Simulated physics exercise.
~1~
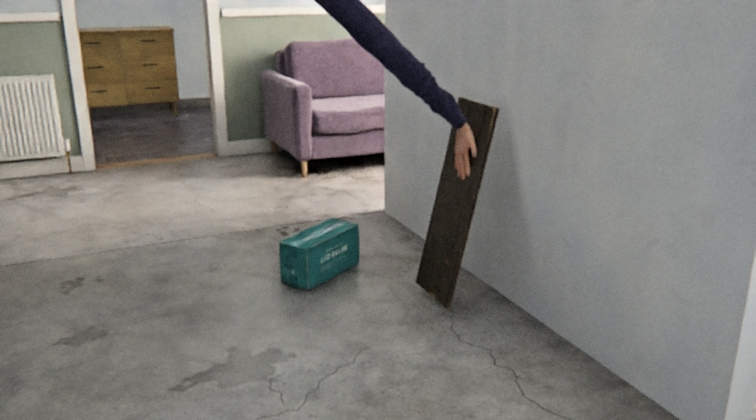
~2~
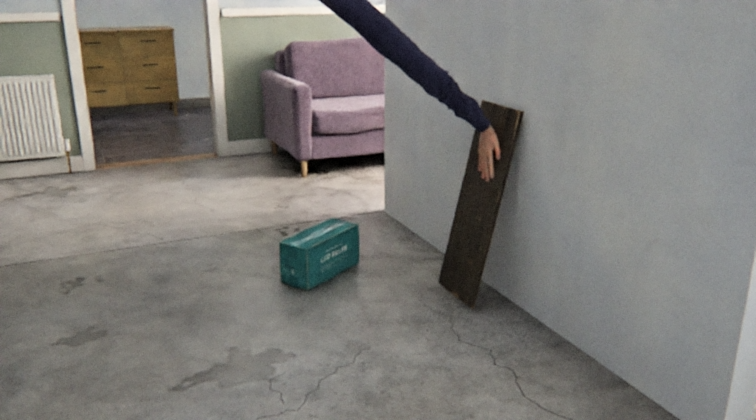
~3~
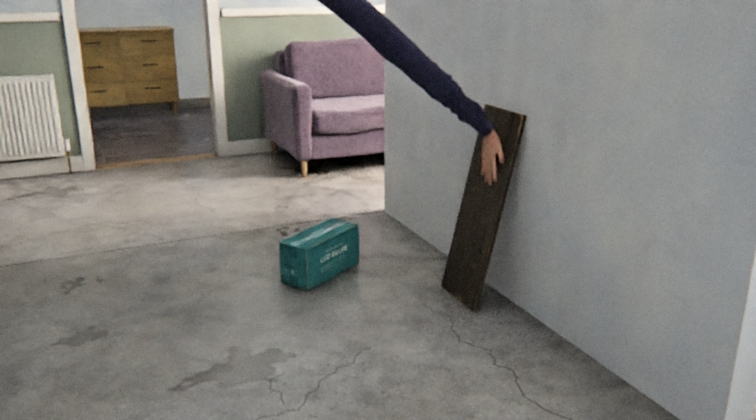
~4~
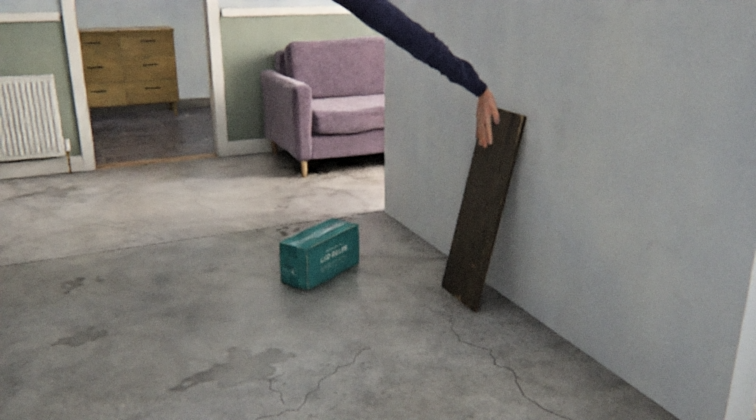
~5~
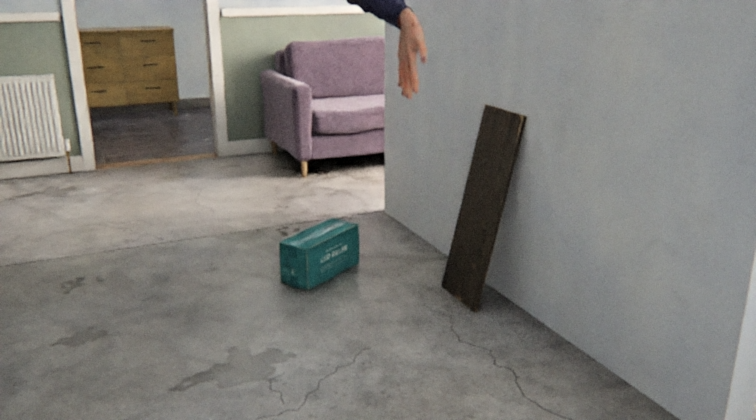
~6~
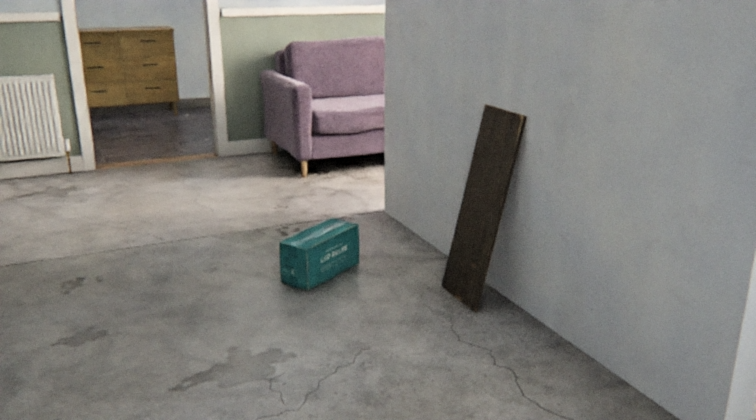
Dark board held by a hand shifting slightly right against a grey wall, then staying leaning after the hand lets go and withdraws.
